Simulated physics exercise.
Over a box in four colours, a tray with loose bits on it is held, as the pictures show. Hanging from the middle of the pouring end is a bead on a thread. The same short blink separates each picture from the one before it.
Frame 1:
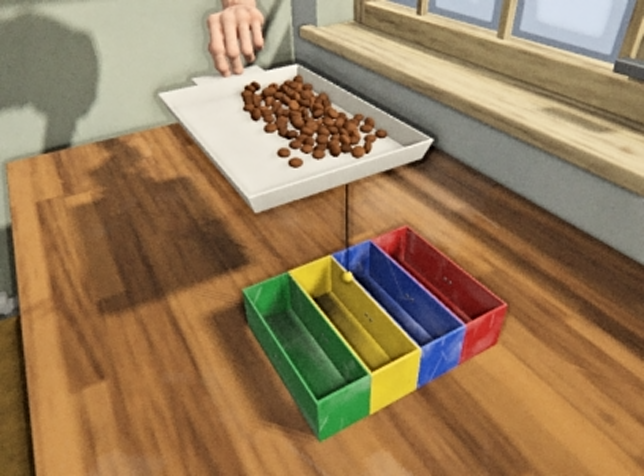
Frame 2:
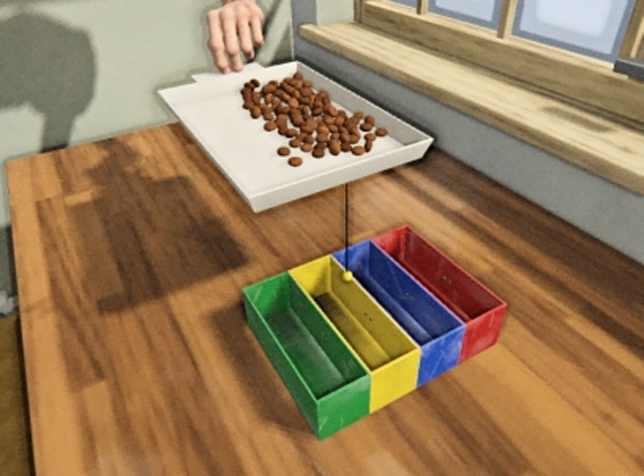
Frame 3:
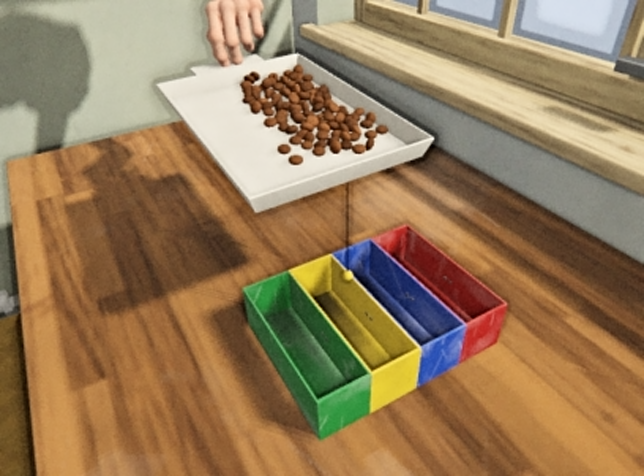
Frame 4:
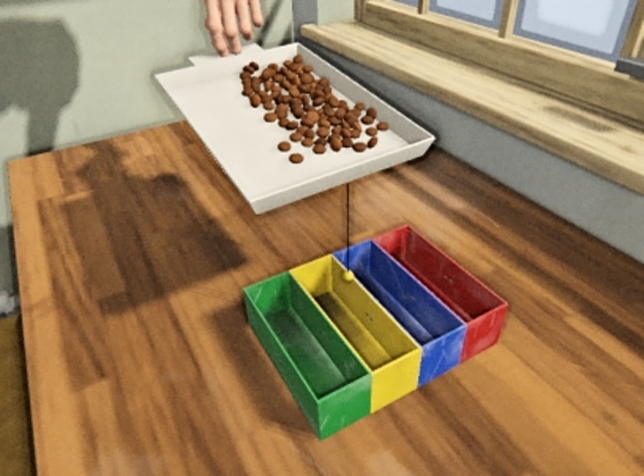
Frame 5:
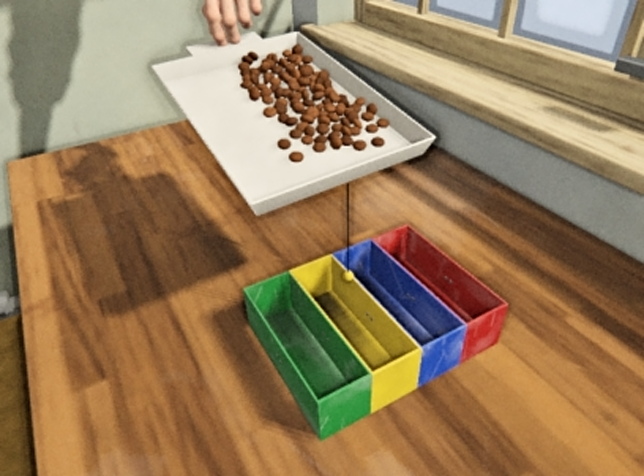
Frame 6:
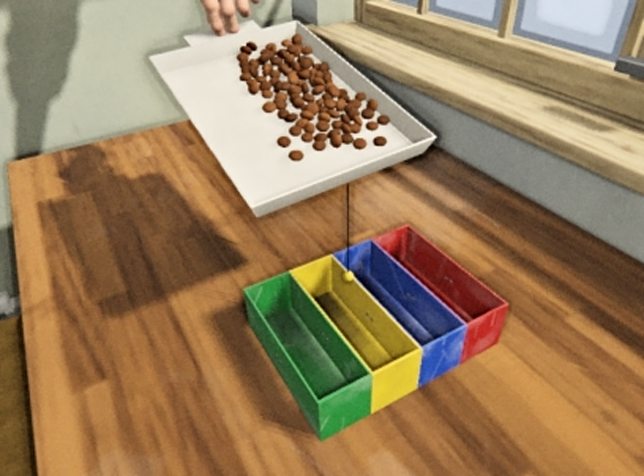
In the video, a hand holds a white tray of small brown pieces above a box with green, yellow, blue and red cells, then gradually raises the tray's far end while a yellow bead hangs almost still on a thread.
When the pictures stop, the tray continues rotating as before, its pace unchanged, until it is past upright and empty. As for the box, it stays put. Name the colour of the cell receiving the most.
That is the green one.
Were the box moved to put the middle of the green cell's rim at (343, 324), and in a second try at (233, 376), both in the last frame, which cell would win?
Result 1: That green cell; result 2: The yellow cell.
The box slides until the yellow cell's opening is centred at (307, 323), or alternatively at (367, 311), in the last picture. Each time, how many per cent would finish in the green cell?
Roughly 30% on the first try and 40% on the second.
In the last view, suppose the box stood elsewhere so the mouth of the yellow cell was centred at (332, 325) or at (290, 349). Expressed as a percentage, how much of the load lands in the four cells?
First 100 %, then 100 %.
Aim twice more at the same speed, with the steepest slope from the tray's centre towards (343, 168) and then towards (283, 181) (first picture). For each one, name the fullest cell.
That blue cell, then the green one.
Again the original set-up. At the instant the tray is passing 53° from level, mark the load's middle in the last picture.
I'd put the middle close to (312, 164).
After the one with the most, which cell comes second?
Second place goes to that yellow cell.
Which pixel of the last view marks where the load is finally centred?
(325, 372).
Just after the last frame, tray tipped steeply; every one on the tray.
A moment on, tray tipped right over; roughly half on the tray; roughly a quarter in the green cell; about a tenth in the yellow cell; just a few in the blue cell; roughly a quarter falling or outside the box.
Further on, tray tipped past a quarter turn; roughly half in the green cell; roughly a quarter in the yellow cell; about a tenth in the blue cell; roughly a quarter falling or outside the box.
When it is over, tray tipped past a quarter turn; roughly half in the green cell; roughly a quarter in the yellow cell; about a tenth in the blue cell; not one in the red cell; roughly a quarter outside the box.
